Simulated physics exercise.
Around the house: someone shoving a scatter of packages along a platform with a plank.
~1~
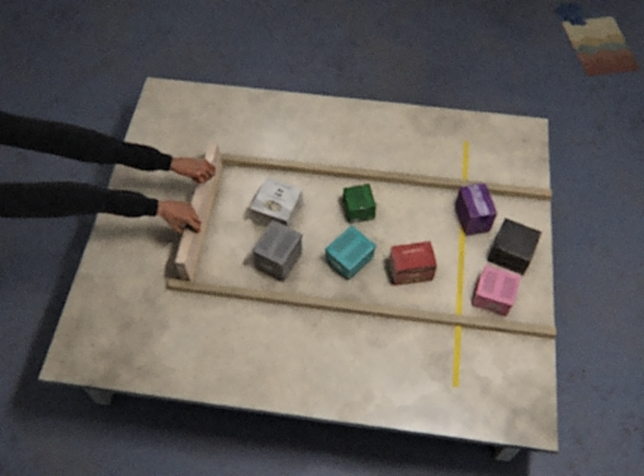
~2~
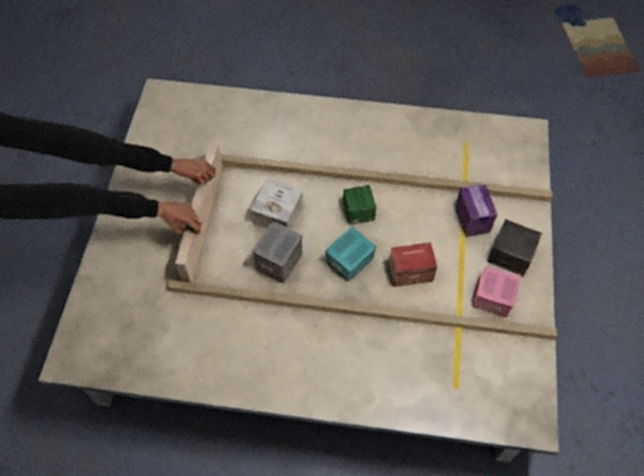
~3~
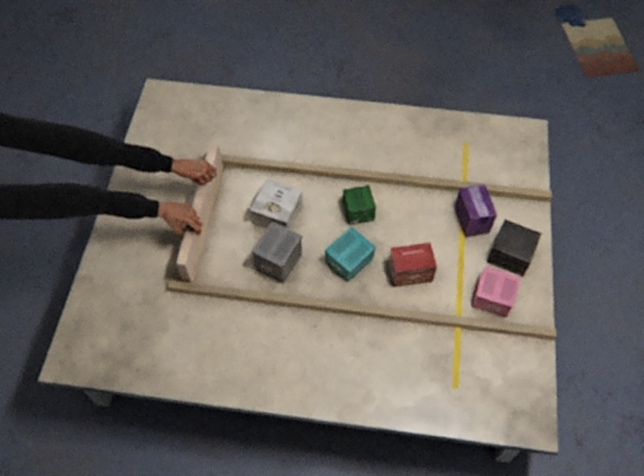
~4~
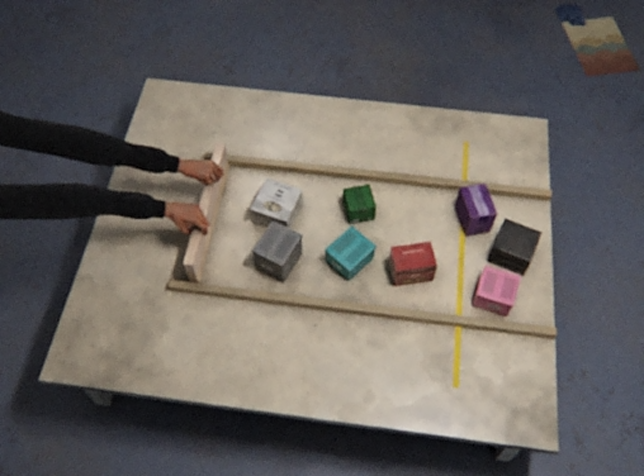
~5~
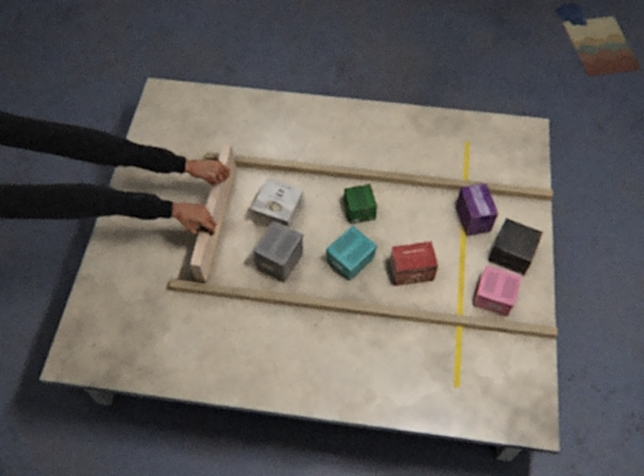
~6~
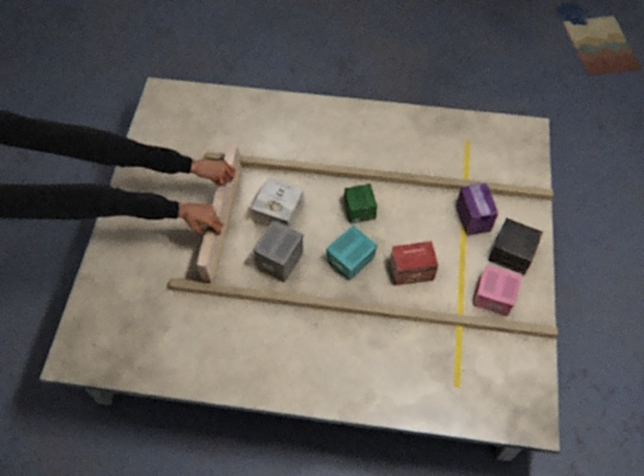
On a tabletop, two hands sliding a wooden plank slightly right between rails toward scattered coloured boxes, which stay still.
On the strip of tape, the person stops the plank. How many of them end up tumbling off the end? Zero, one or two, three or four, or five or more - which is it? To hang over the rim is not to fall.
The tally of falls will come to a mere one or two.
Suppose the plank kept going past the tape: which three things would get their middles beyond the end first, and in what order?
Earliest first: The pink tote, the black crate, the red box.
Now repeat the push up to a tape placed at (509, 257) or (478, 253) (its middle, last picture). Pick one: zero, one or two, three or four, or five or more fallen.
At least five; either three or four.
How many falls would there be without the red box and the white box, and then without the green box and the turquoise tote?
Result: 0 in the first case, with 1 in the second.
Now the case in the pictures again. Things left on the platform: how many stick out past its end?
Looks like 2 of them.
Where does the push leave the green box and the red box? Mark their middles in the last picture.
One ends up near (520, 223) and the other near (556, 291).
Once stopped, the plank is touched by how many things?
It is in contact with 2.
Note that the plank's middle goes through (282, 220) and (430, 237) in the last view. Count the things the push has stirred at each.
By the first moment it's 2, by the second it's 8.
Soon after, none off yet; black crate at rest near (515, 246); pink tote at rest near (497, 291); purple box at rest near (476, 210).
After that, none off yet; black crate displaced a little near (525, 250); pink tote displaced about its own width near (543, 302); purple box displaced about its own width near (503, 211).
In the end, the number that fall off is one or two; gone, pink tote and black crate.
